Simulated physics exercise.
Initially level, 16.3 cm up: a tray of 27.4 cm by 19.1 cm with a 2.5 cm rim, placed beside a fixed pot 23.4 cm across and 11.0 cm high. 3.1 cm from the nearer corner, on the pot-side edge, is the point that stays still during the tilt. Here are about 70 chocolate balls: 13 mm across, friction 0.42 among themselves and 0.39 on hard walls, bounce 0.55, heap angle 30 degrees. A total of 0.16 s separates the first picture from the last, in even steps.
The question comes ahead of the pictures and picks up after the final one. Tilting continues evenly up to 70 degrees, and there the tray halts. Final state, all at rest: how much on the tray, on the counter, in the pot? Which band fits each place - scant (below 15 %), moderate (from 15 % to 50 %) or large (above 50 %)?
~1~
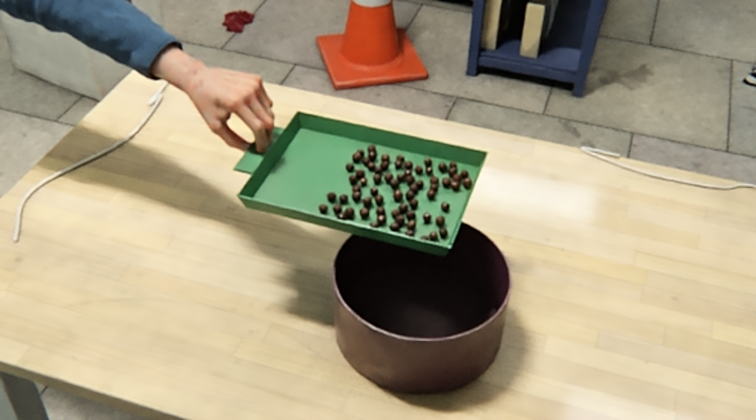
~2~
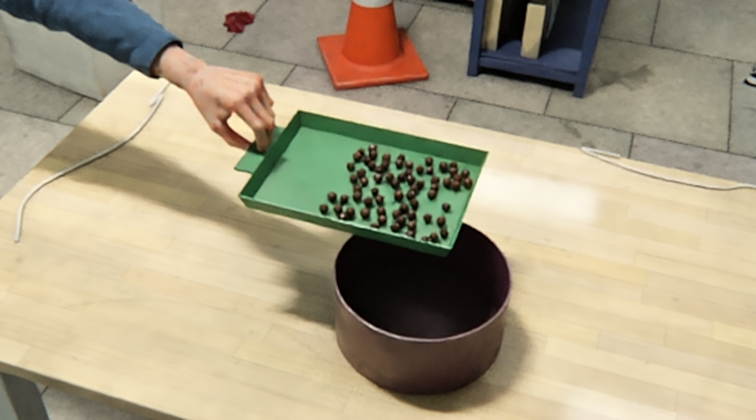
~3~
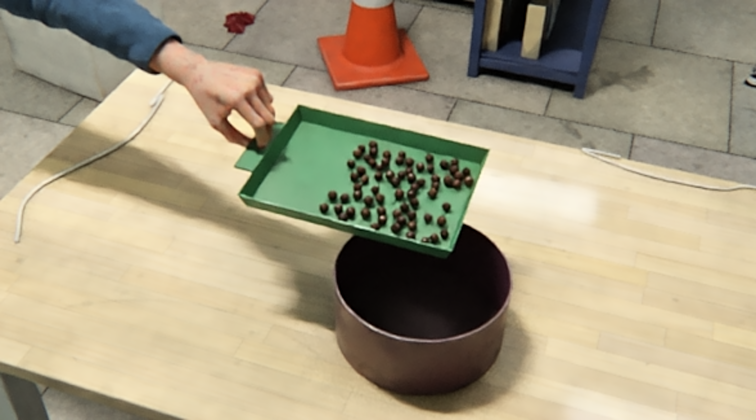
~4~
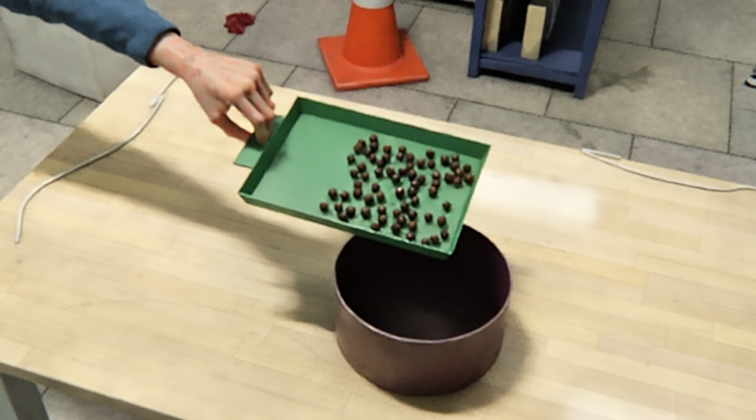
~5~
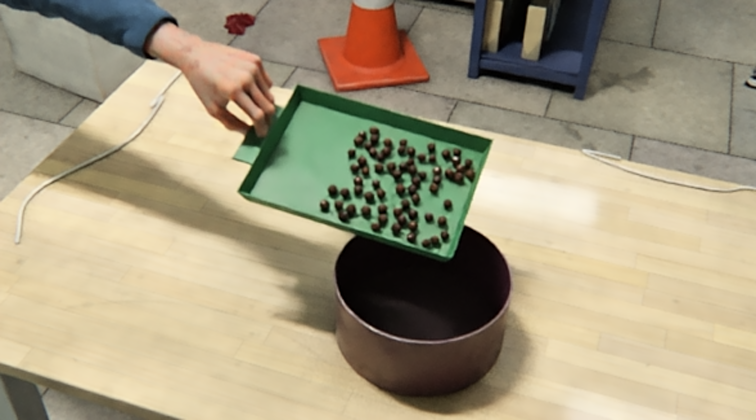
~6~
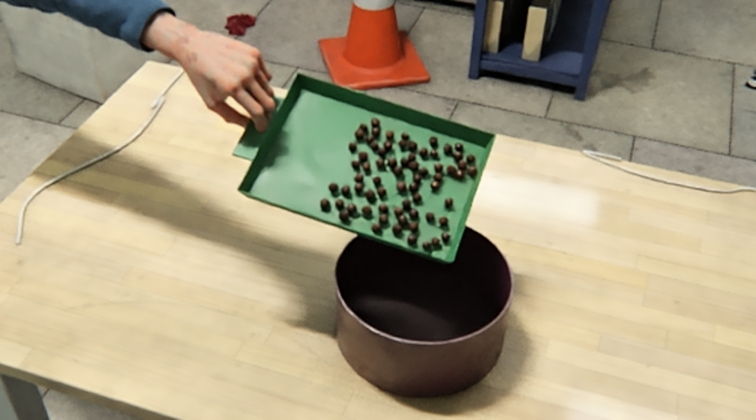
As I see it, tray: Expect a moderate portion. Counter: Expect a minor portion. Pot: Expect over half the total.
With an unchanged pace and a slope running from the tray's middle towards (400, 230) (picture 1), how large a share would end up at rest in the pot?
My best guess is some 65 per cent.
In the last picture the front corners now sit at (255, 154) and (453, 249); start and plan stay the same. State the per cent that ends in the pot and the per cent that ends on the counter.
Split: Pot = 45, counter = 20.
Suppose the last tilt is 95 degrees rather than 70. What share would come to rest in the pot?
I'd say close to 95 percent.
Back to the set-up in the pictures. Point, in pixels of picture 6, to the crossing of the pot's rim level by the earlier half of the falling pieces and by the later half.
Earlier half at about (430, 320), later half at about (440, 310) in pixels.
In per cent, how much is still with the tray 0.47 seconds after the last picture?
Around 50 percent.
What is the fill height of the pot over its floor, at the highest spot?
Around 2.0 cm above the floor.
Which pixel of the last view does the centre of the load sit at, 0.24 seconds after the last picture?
Look about (413, 218) in the last view.
Then, 0.15 s after the last picture, tilt 48 degrees; the tray holds 100 %, the pot 0 %.
Then, 0.24 s after the last picture, tilt 64 degrees; the tray holds 100 %, the pot 0 %.
Then, 0.47 s after the last picture, tilt 70 degrees; the tray holds 50 %, the pot 40 %.
In the end, tray 25 %, counter 5 %, pot 70 %.
